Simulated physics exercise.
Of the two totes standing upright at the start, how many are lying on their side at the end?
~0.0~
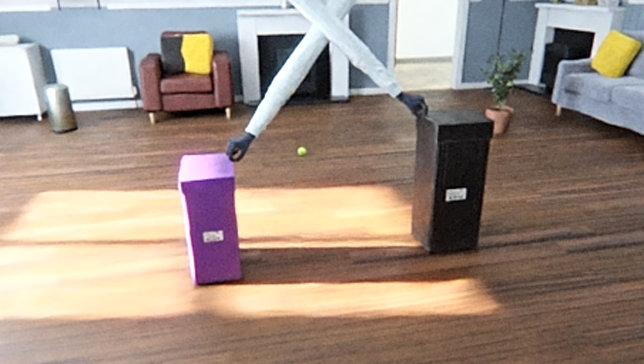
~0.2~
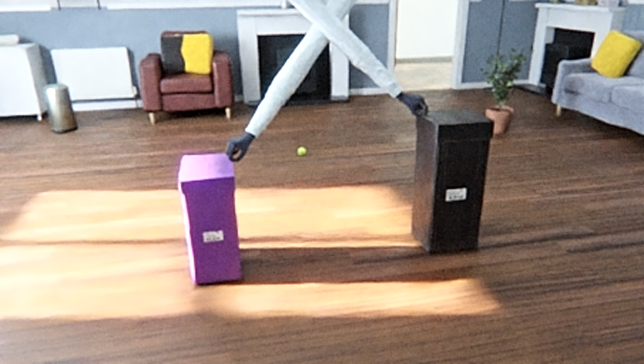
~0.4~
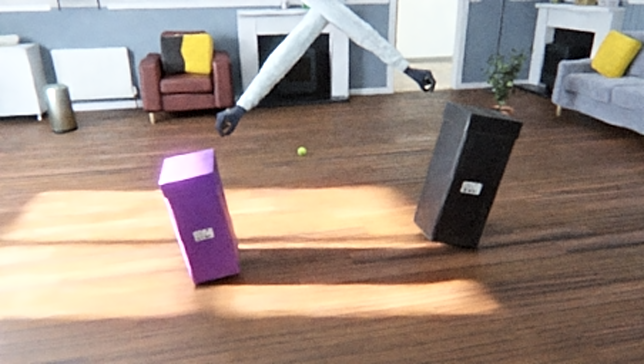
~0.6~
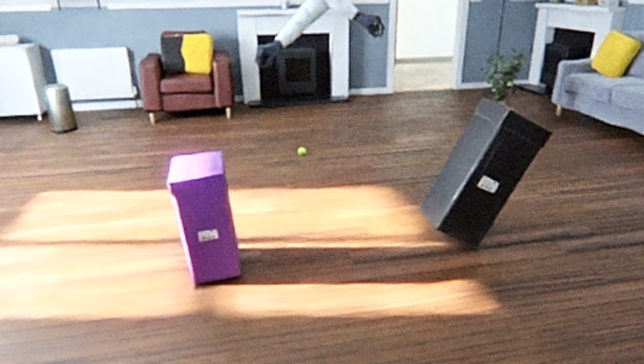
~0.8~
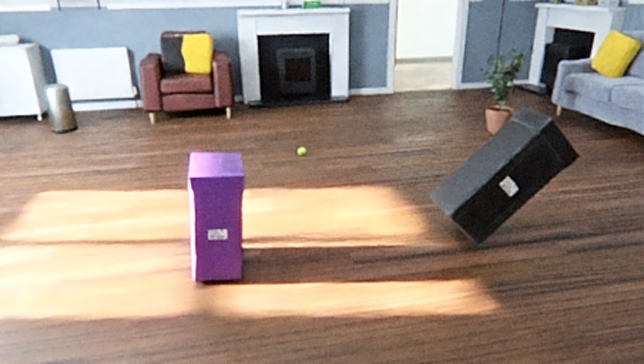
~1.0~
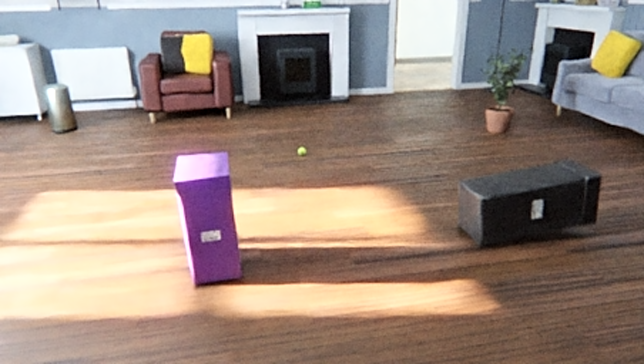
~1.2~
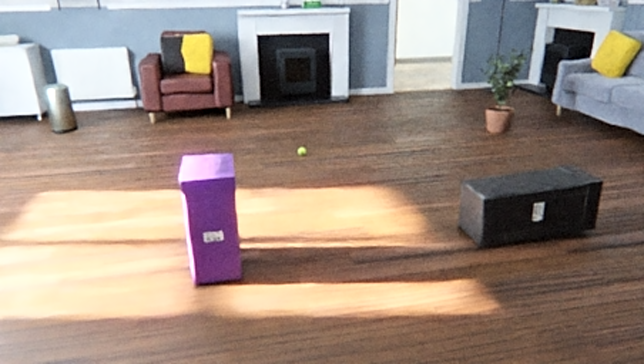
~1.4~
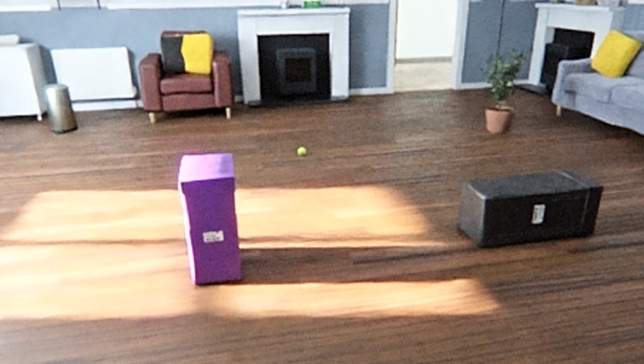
One of them is lying on its side at the end, the black tote.
